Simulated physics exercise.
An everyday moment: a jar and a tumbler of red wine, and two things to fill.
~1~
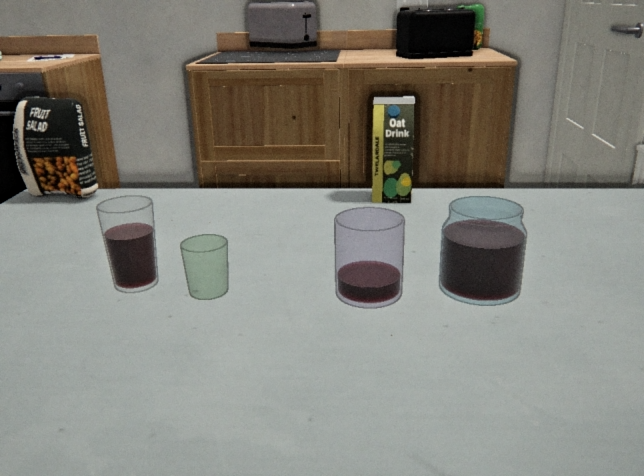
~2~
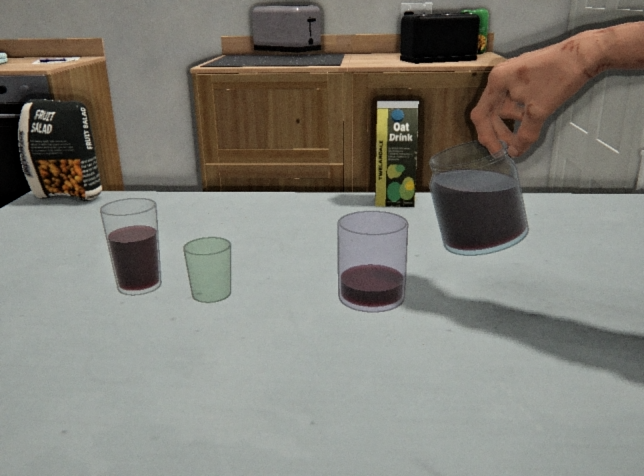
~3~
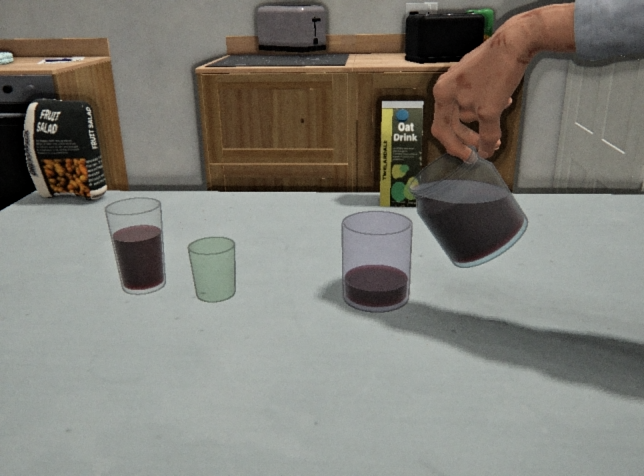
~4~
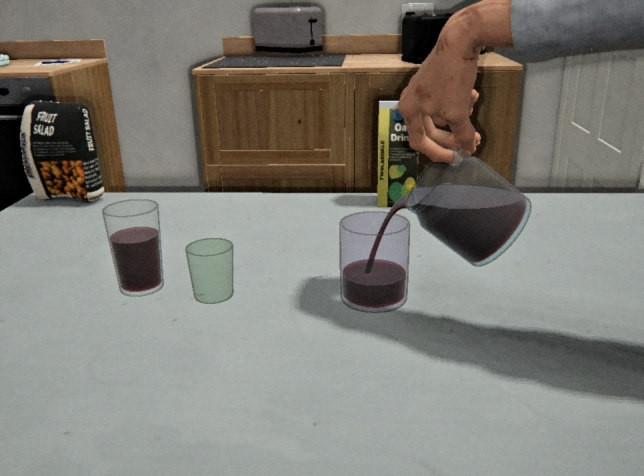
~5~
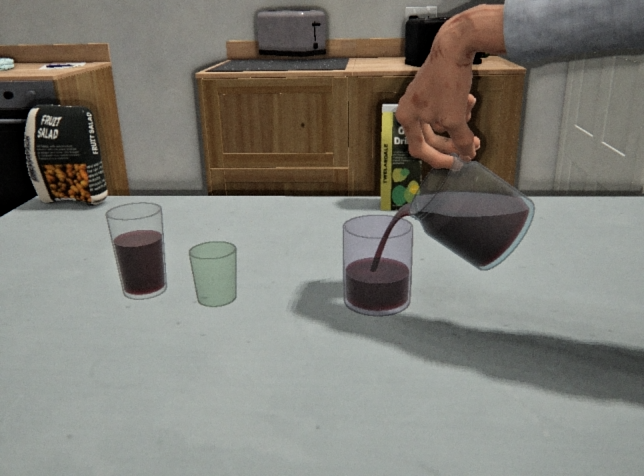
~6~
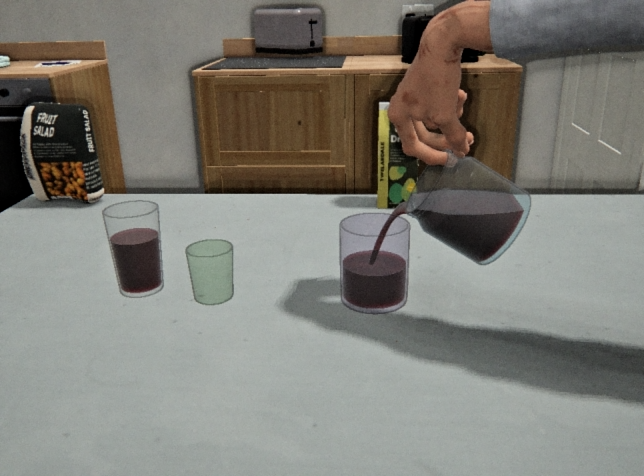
A hand lifted the jar of red wine on the right, tilted it to the left and poured a thin stream into the wide glass beside it, raising the level while two other glasses stood still.
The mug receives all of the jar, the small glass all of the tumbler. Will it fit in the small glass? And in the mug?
The small glass overflows; the mug overflows.
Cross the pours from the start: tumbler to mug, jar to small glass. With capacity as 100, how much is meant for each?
In turn 60 and 420 per cent.
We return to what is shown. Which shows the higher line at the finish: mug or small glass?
Higher in the right one.
Shortly, the mug is nearly full.
Then, the mug is full to the brim, some went over its rim.
At the finish, the small glass is full to the brim, some went over its rim; the mug is full to the brim, some went over its rim.
